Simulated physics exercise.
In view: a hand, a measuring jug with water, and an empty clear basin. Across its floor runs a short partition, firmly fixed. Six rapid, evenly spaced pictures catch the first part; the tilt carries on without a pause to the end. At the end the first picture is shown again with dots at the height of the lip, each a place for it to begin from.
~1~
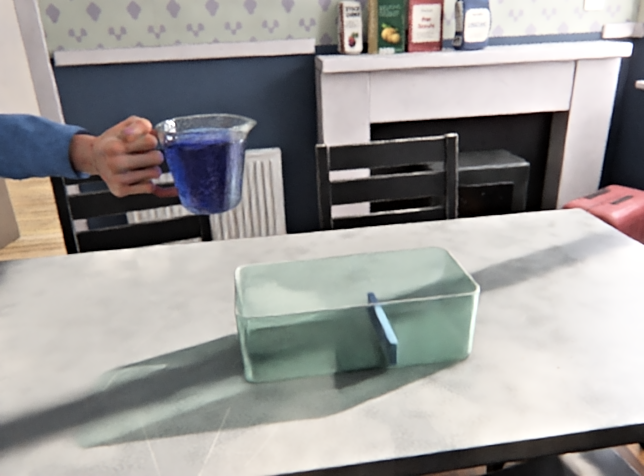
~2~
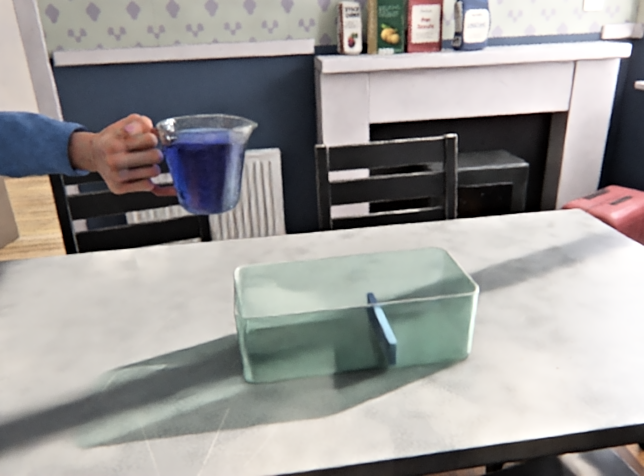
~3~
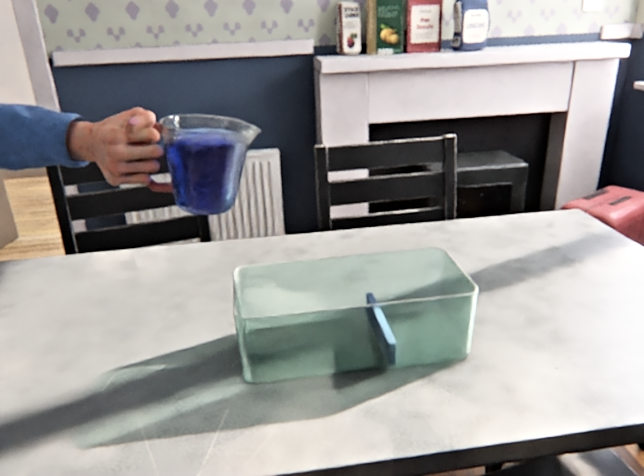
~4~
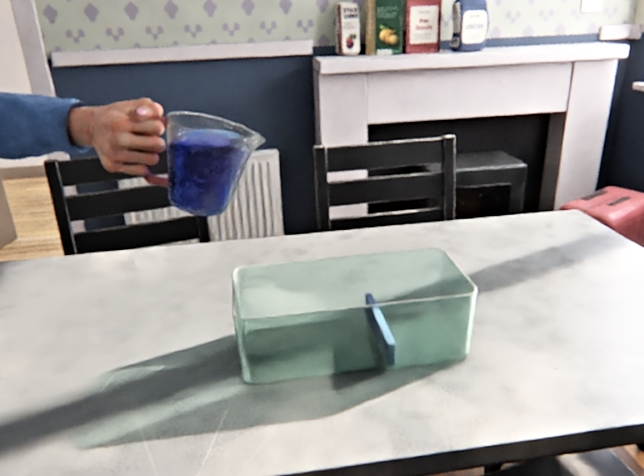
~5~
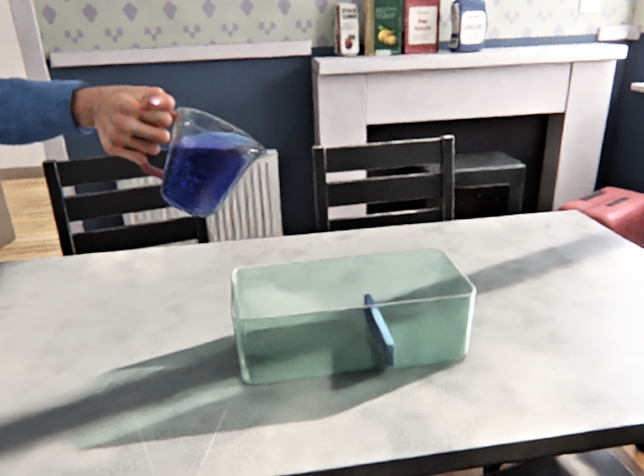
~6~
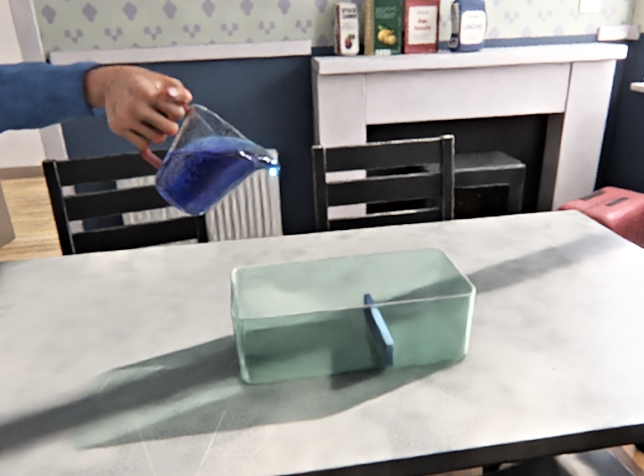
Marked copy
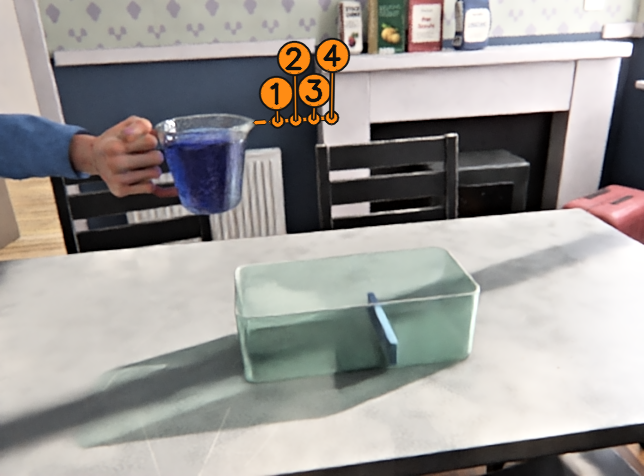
In this clip, a hand holds a clear measuring jug of blue liquid above and to the left of an empty clear basin with a short blue partition, then gradually tilts it rightward until liquid just passes the lip.
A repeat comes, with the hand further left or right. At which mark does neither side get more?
Place 4.
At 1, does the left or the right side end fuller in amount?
The left one.
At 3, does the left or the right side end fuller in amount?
The left one.
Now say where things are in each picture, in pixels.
The first frame shows upright, lip at (255, 122); basin from (245, 380) to (470, 353); top of the wall at (381, 315); nothing has left yet.
The second frame shows upright, lip at (256, 124); nothing has left yet.
The third frame shows tipped about 8°, lip at (259, 130); nothing has left yet.
The fourth frame shows tipped about 17°, lip at (264, 139); nothing has left yet.
The fifth frame shows tipped about 29°, lip at (267, 153); nothing has left yet.
The sixth frame shows tipped about 43°, lip at (268, 167); water is over the lip, down to (274, 171).
In orange, 1 at (277, 121); 2 at (295, 120); 3 at (313, 118); 4 at (331, 117).
With 1, about 85 % ends left of the wall and 9 % right of it; 6 % is lost outside.
With 2, about 86 % ends left of the wall and 6 % right of it; 8 % is lost outside.
With 3, about 73 % ends left of the wall and 21 % right of it; 6 % is lost outside.
With 4, about 53 % ends left of the wall and 44 % right of it; 3 % is lost outside.
